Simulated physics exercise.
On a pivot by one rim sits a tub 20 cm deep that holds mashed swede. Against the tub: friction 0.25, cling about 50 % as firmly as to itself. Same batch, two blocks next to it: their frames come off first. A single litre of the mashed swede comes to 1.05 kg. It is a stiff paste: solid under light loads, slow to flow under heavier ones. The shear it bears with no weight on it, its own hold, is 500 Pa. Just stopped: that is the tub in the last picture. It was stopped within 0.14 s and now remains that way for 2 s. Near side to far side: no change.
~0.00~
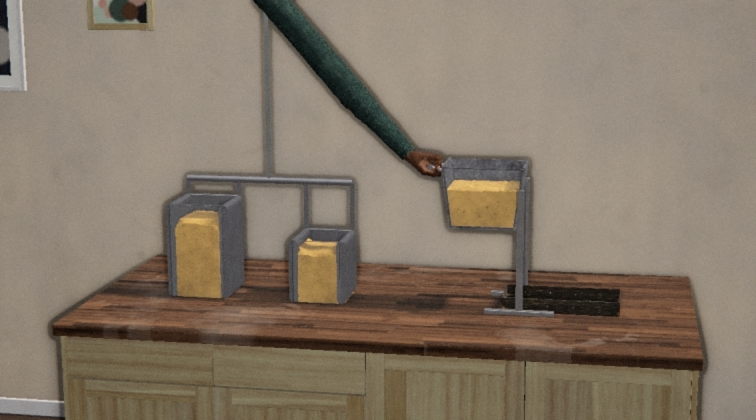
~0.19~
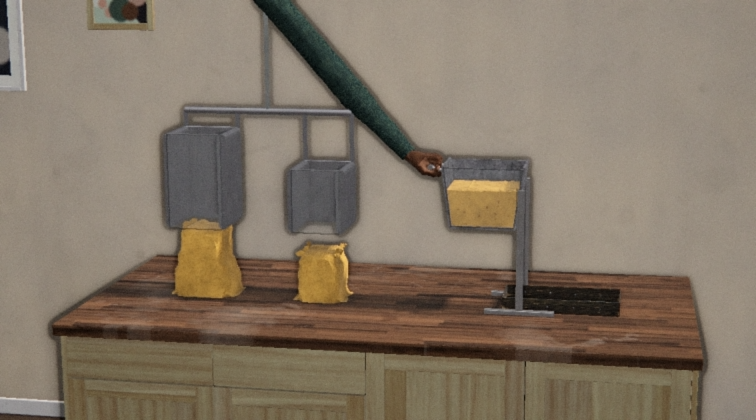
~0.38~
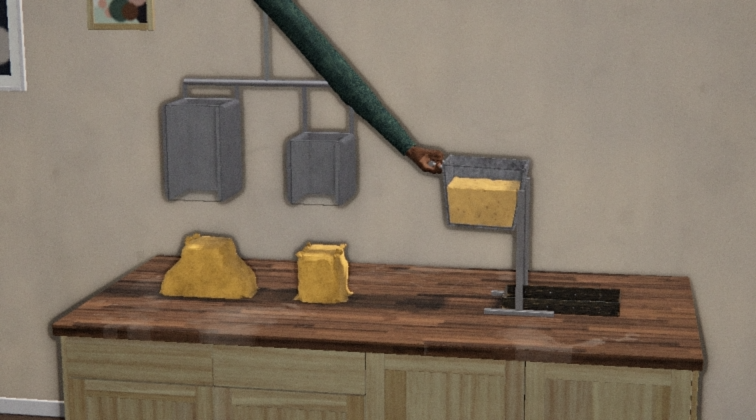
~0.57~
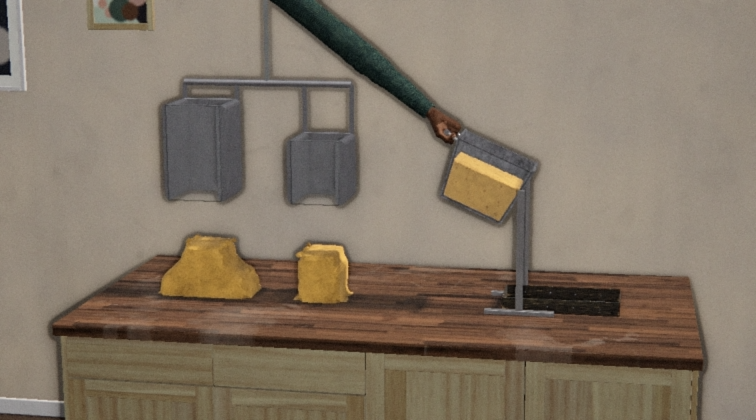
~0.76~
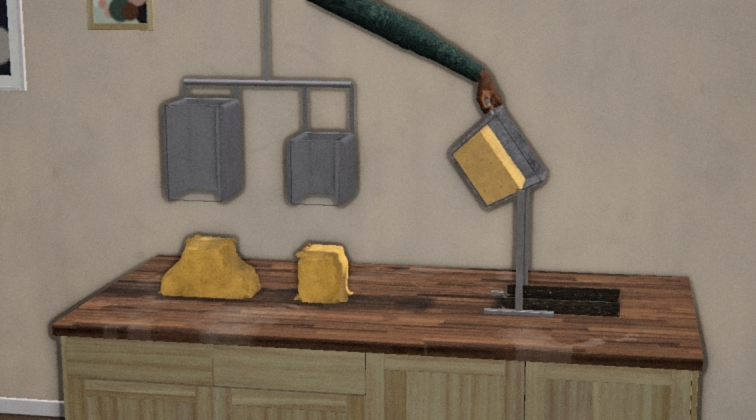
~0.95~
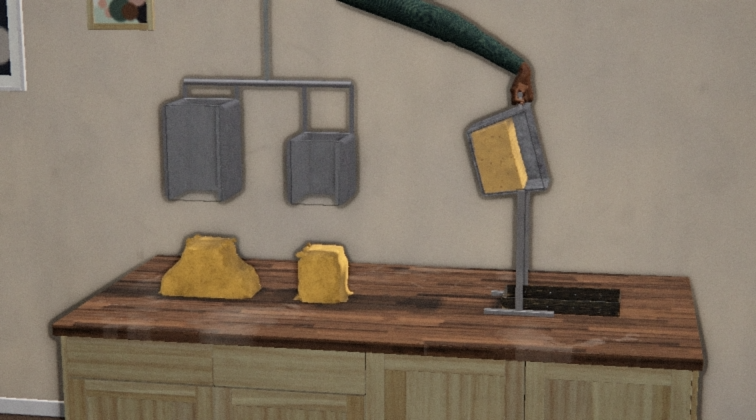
An arm in a dark green sleeve reaches down over a wooden counter, seen from the front and slightly above, against a beige wall. Two open grey boxes on a hanging bar rise off yellow mash at left, the larger block slumping wider while the smaller keeps its height. The hand then lifts the rim of a grey tub of mash at right, tilting it steeply clockwise on its post.
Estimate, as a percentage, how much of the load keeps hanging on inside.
100 %.
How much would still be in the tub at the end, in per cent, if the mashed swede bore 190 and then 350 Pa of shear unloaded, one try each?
Result: 65 % for the first case, 100 % for the second.
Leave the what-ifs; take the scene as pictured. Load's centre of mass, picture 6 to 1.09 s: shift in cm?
The shift is near 1 cm.
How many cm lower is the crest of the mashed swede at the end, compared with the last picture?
Roughly 2 cm.
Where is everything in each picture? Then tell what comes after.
The first frame shows handle-side rim at (444, 167), tilt 0 degrees; top of the mashed swede at (503, 191); blocks stand 28 cm, 18 cm (left to right).
The second frame shows handle-side rim at (444, 167), tilt 0 degrees; top of the mashed swede at (503, 191); blocks stand 25 cm, 18 cm (left to right).
The third frame shows handle-side rim at (445, 164), tilt 2 degrees; top of the mashed swede at (451, 187); blocks stand 19 cm, 18 cm (left to right).
The fourth frame shows handle-side rim at (460, 138), tilt 24 degrees; top of the mashed swede at (454, 162); blocks stand 19 cm, 18 cm (left to right).
The fifth frame shows handle-side rim at (498, 115), tilt 55 degrees; top of the mashed swede at (479, 132); blocks stand 19 cm, 18 cm (left to right).
The sixth frame shows handle-side rim at (526, 111), tilt 75 degrees; top of the mashed swede at (503, 123); blocks stand 19 cm, 18 cm (left to right).
After 1.09 s, the tub is at 75 degrees and holds 100 %.
After 1.26 s, the tub is at 75 degrees and holds 100 %.
After 1.43 s, the tub is at 75 degrees and holds 100 %.
After 1.60 s, the tub is at 75 degrees and holds 100 %.
After 2.95 s, at the end, the tub is at 75 degrees and holds 100 %.
